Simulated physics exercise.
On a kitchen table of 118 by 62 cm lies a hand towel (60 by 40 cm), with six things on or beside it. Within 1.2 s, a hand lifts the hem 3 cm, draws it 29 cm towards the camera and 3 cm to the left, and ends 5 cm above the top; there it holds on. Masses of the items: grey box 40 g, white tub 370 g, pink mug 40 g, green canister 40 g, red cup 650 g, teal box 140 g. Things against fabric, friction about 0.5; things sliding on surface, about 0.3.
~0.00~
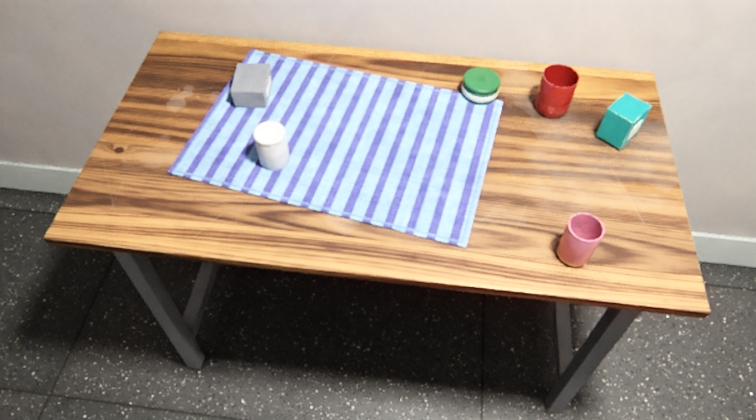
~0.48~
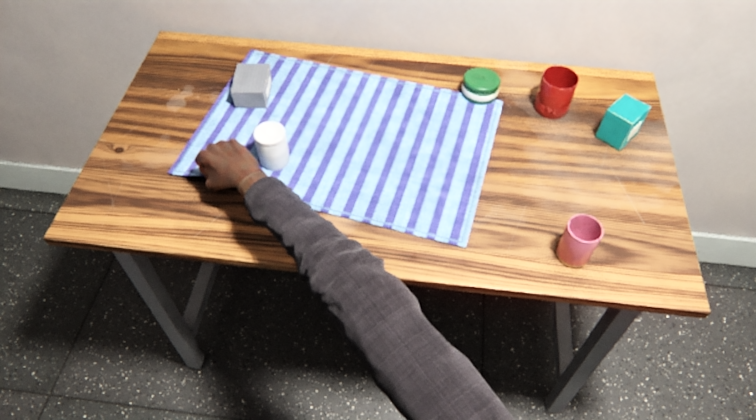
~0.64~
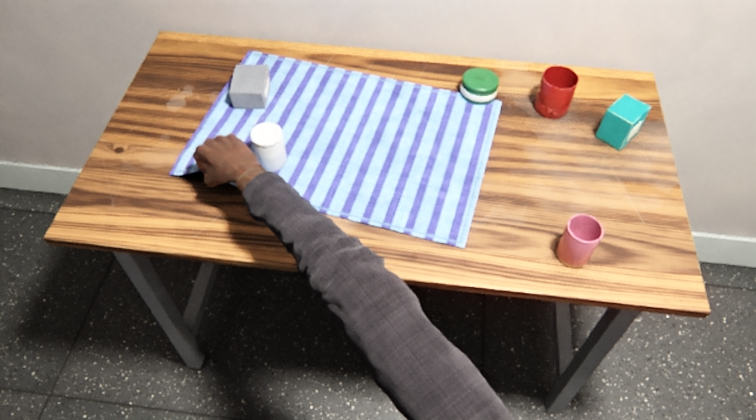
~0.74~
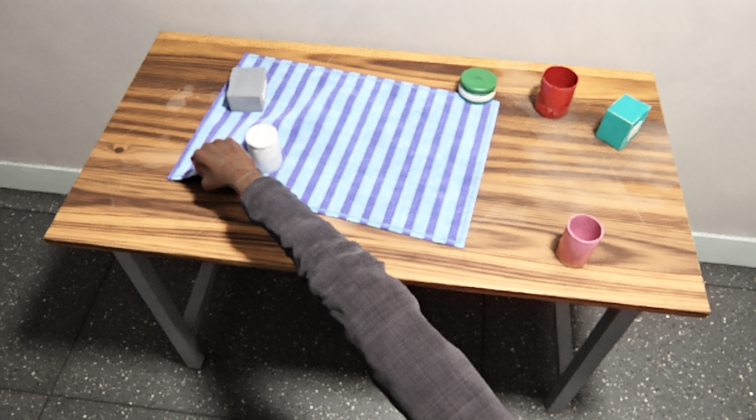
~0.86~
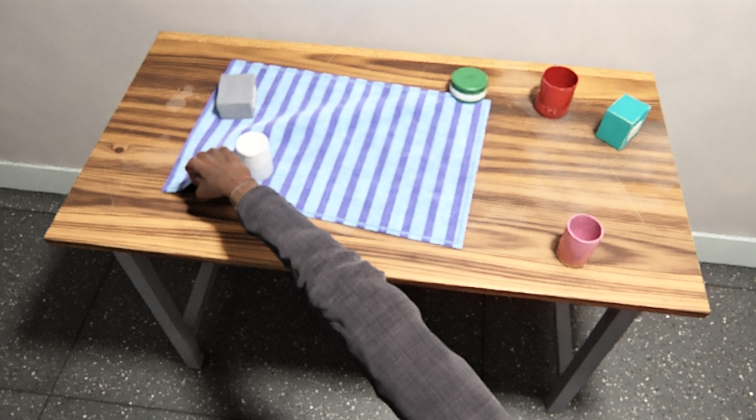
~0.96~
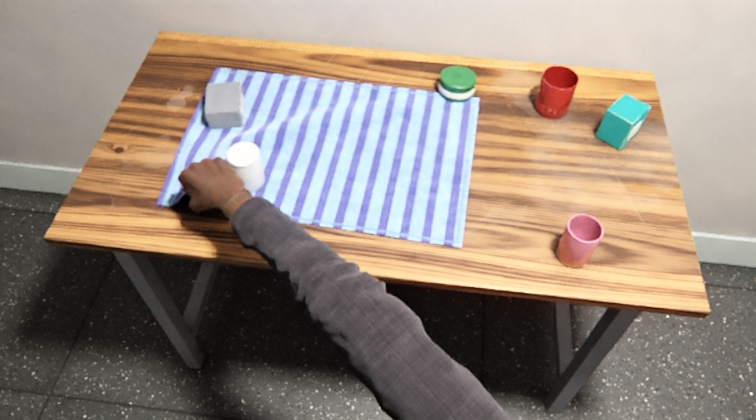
On a wooden table, a hand gripped the near left corner of a striped cloth and dragged it a little left and forward, carrying the grey box, white tub and green canister along.
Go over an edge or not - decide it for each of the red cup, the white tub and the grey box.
Result: Red cup: On, white tub: Off, grey box: On.
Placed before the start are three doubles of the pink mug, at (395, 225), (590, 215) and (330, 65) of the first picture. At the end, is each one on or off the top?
In order: Comes off; holds on; holds on.
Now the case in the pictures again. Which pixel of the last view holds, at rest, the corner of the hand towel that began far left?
In the final picture it's somewhere around (172, 159).
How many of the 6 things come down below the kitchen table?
After counting, the figure is 1.
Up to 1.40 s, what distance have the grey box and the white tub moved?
The grey box is 25 cm out, the white tub 20 cm.
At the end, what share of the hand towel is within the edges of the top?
Some 30 per cent of it.
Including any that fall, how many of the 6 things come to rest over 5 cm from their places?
3 of them.
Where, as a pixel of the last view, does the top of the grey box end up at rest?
Around (134, 188).
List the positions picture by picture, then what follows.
In the first frame, red cup (561, 76); white tub (269, 132); grey box (250, 77); hand towel corners (168, 173) (251, 50) (503, 102) (465, 247).
In the second frame, hand towel corners (251, 50) (503, 102); grip (212, 179).
In the third frame, white tub (266, 133); hand towel corners (249, 51) (501, 102); grip (210, 175).
In the fourth frame, grey box (246, 81); white tub (261, 135); hand towel corners (246, 54) (499, 102); grip (208, 178).
In the fifth frame, grey box (235, 88); white tub (251, 143); green canister (470, 78); hand towel corners (233, 60) (490, 101); grip (203, 187).
In the sixth frame, red cup (561, 77); white tub (242, 153); grey box (223, 97); hand towel corners (217, 68) (479, 98) (461, 248); grip (196, 198).
After 1.2 s, 100 % of the hand towel is still over the top; grey box 18 cm off its start, white tub 15 cm off its start, green canister 12 cm off its start.
After 1.4 s, 90 % of the hand towel is still over the top; grey box 26 cm off its start, white tub on its side, 22 cm off its start, green canister 17 cm off its start.
After 1.6 s, 80 % of the hand towel is still over the top; grey box 33 cm off its start at (137, 177), white tub on its side, 26 cm off its start at (181, 244), green canister 20 cm off its start at (393, 94).
After 1.8 s, 65 % of the hand towel is still over the top; grey box 37 cm off its start, white tub on its side, 31 cm off its start, green canister 21 cm off its start.
After 3.4 s, 30 % of the hand towel is still over the top; white tub over the edge, grey box 35 cm off its start at (134, 188), red cup 0 cm off its start at (561, 77), green canister 21 cm off its start at (390, 95).
